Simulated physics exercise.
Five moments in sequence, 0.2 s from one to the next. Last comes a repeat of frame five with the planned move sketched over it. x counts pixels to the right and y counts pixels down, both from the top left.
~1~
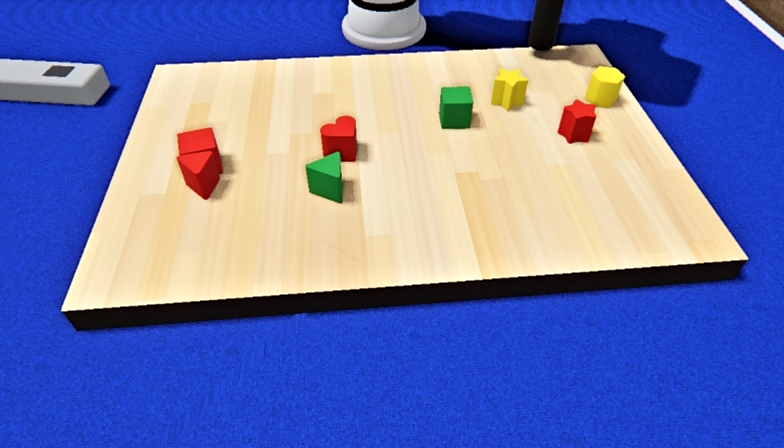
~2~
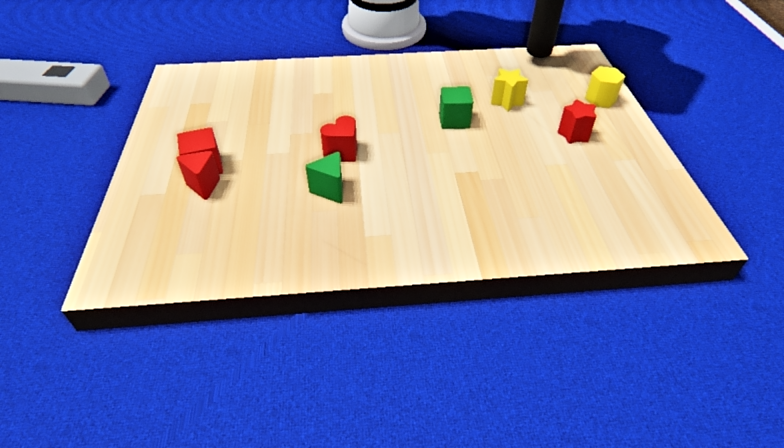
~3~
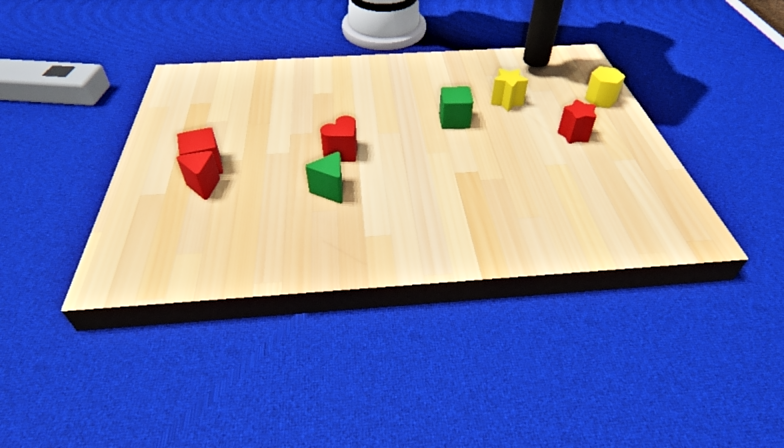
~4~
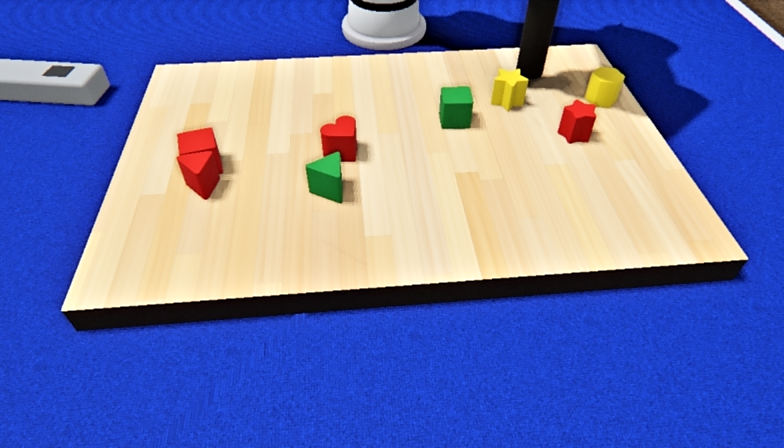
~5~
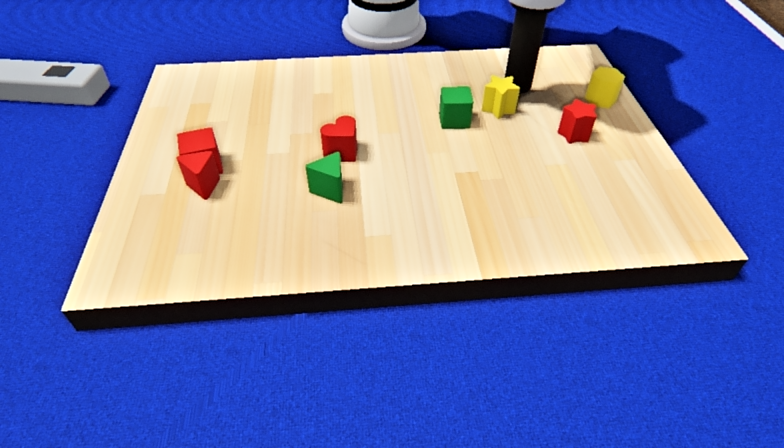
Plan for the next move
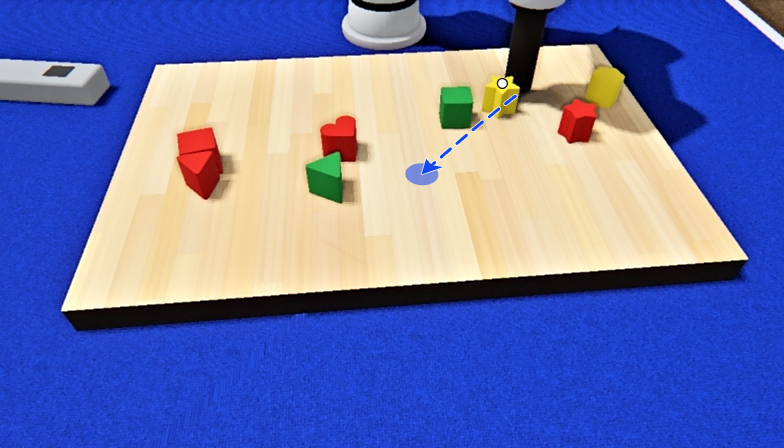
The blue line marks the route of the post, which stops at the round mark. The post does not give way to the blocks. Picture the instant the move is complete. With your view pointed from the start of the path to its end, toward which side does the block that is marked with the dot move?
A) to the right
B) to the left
My pick is B.
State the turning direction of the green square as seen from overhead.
Rotates clockwise.
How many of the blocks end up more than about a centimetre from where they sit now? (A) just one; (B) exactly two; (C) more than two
My answer is option B.
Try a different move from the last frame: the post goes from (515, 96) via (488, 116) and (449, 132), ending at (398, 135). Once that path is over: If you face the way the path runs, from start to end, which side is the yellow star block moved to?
That block drifts left.
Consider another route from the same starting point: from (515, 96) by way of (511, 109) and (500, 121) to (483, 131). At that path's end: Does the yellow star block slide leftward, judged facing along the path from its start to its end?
My answer is no.
Drawn move, in a line from (515, 96) to (422, 174); the dot is on the yellow star block.
What follows on the original path. One third of the way, post (488, 110); green square (454, 95); yellow star block (481, 109).
Two thirds of the way, post (456, 136); green square (445, 96), turned 35° clockwise; yellow star block (466, 136), turned 15° anticlockwise.
At the end, post (422, 165); red heart-shaped block still; green square (445, 96), turned 35° clockwise; yellow star block (464, 147), turned 70° anticlockwise.
